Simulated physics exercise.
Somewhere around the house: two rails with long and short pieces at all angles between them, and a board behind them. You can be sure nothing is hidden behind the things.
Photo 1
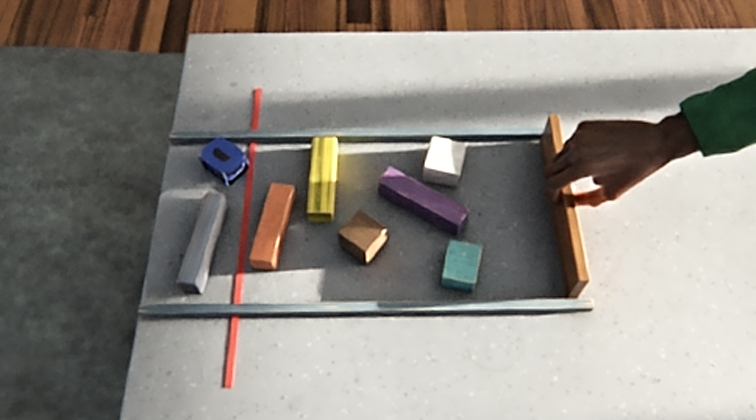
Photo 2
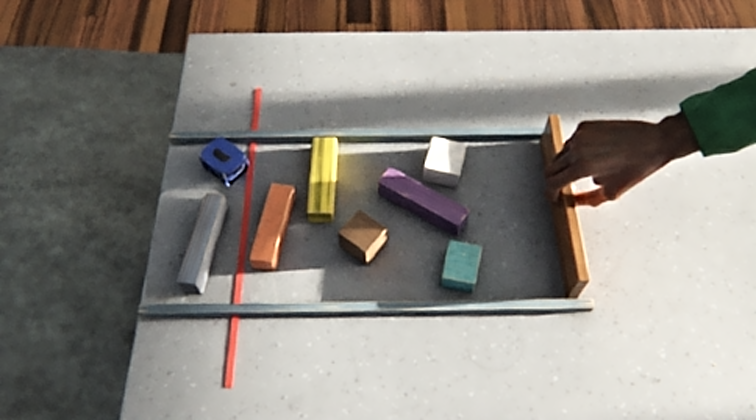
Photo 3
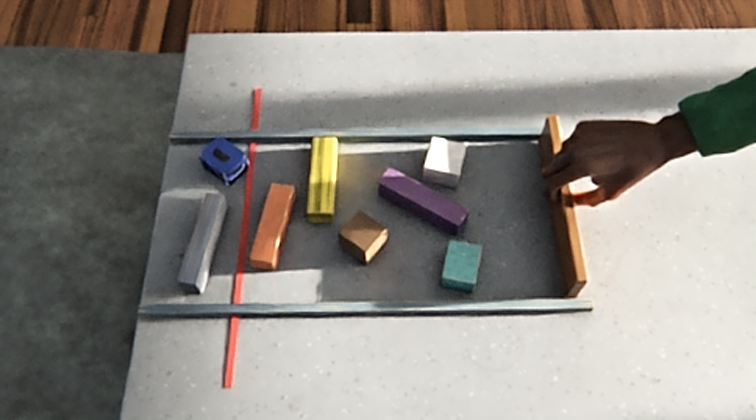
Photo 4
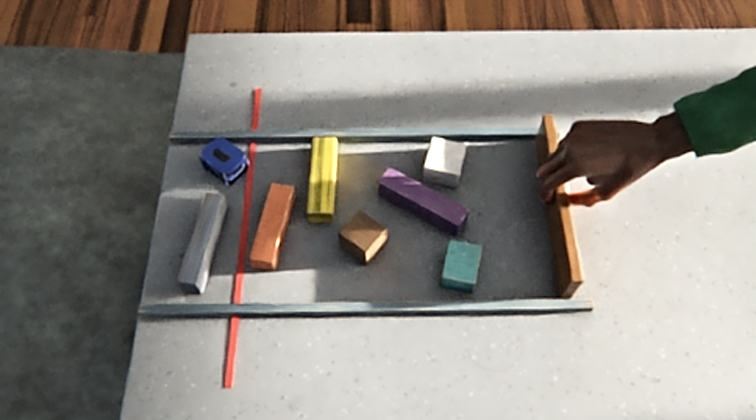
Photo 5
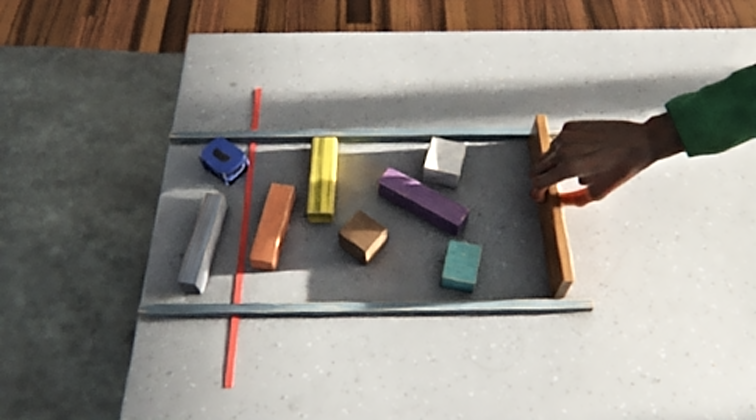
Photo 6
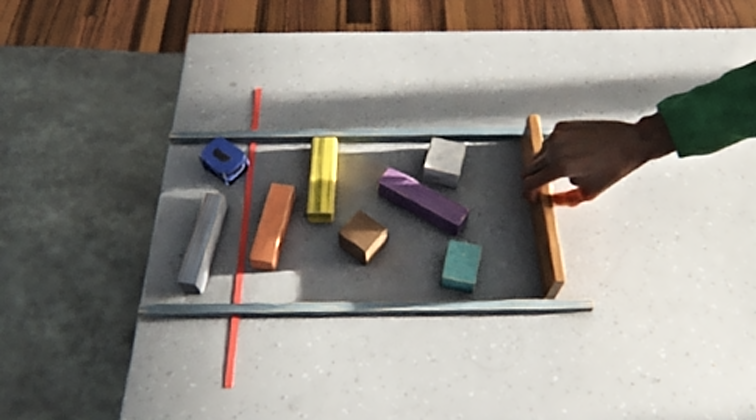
The clip opens on a hand in a green sleeve holding a wooden board upright at the right end of two rails, with colourful blocks, sticks and a blue case lying between them. After a brief stillness, the hand slides the board slightly left, while the pieces and red tape stay put.
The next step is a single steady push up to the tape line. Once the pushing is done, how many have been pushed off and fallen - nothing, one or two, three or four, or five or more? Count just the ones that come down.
Falls come to a total of one or two.
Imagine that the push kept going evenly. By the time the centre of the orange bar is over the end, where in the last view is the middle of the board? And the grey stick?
Near (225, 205) in the first case, near (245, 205) in the other.
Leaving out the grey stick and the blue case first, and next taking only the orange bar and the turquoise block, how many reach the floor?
The count is 0 in one try and 1 in the other, in that order.
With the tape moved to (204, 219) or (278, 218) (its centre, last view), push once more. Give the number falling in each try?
First try 4, second try 0.
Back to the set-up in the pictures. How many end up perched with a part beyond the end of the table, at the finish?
I get 3.
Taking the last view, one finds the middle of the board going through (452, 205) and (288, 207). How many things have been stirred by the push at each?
First 3, then 8.
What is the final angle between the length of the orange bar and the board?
It measures close to 35 degrees.
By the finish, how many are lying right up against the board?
Contact count: 3.
A little later, none off yet; grey stick at rest near (204, 242); blue case at rest near (225, 162); orange bar at rest near (273, 226).
When it is over, the number that fall off is one or two; down, blue case.
